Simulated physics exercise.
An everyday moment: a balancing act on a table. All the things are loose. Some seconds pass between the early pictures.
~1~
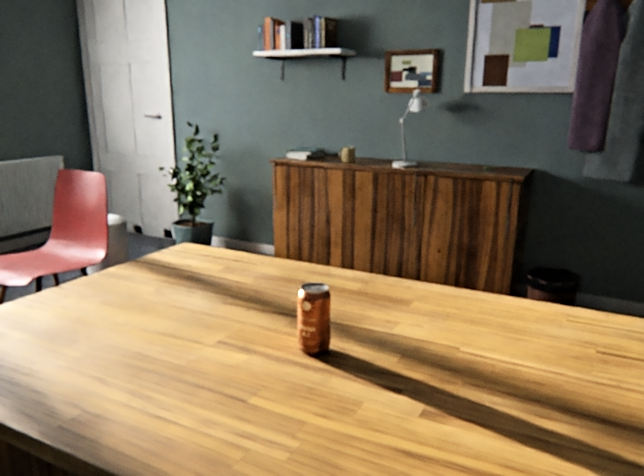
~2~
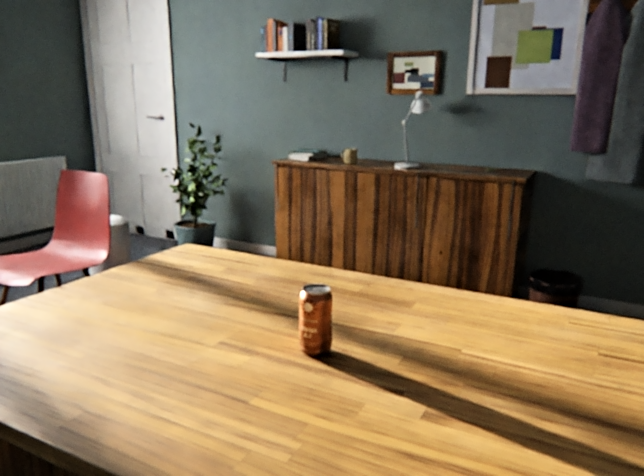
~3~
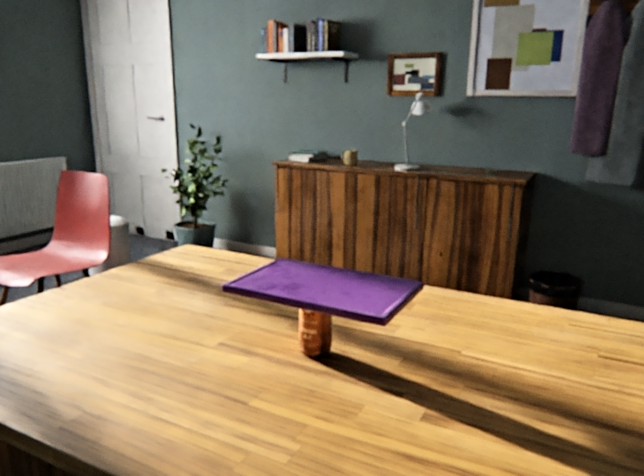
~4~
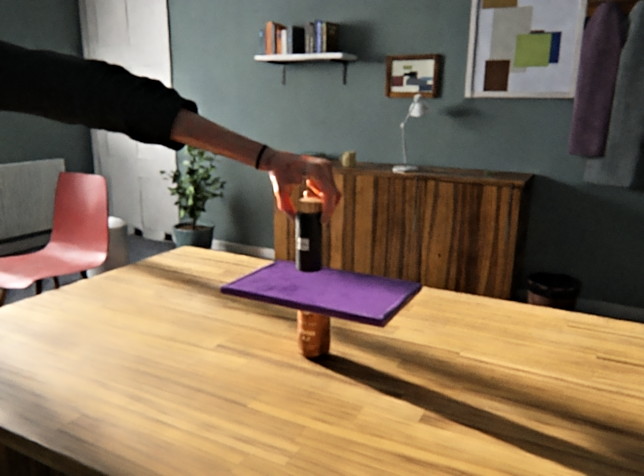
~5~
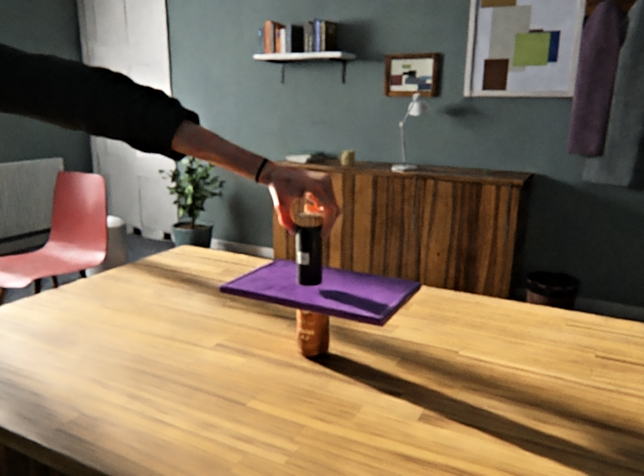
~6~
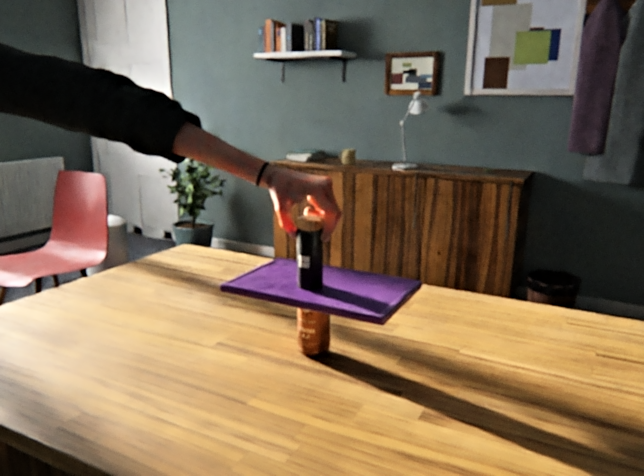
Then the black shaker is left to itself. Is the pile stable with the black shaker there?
Outcome: The stack keeps its balance.
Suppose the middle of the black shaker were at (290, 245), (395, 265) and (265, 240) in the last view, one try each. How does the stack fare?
First try: It keeps its balance; second try: It gives way; third try: It holds.
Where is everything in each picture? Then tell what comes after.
In the first frame, the last thing is not in view yet.
In the second frame, the last thing is not in view yet.
In the third frame, the last thing is not in view yet; purple lid (324, 287).
The fourth frame shows coming down; black shaker (309, 235); purple lid (323, 289).
The fifth frame shows coming down; black shaker (310, 249); purple lid (322, 288).
The sixth frame shows in place under the hand; black shaker (310, 252); purple lid (322, 286).
Then, 0.10 s later than the last frame, all is still.
Then, 0.40 s later than the last frame, black shaker resting near (310, 253).
When it is over, all 3 as before. End places, in pixels of the last picture, black shaker near (310, 253). The stack holds.
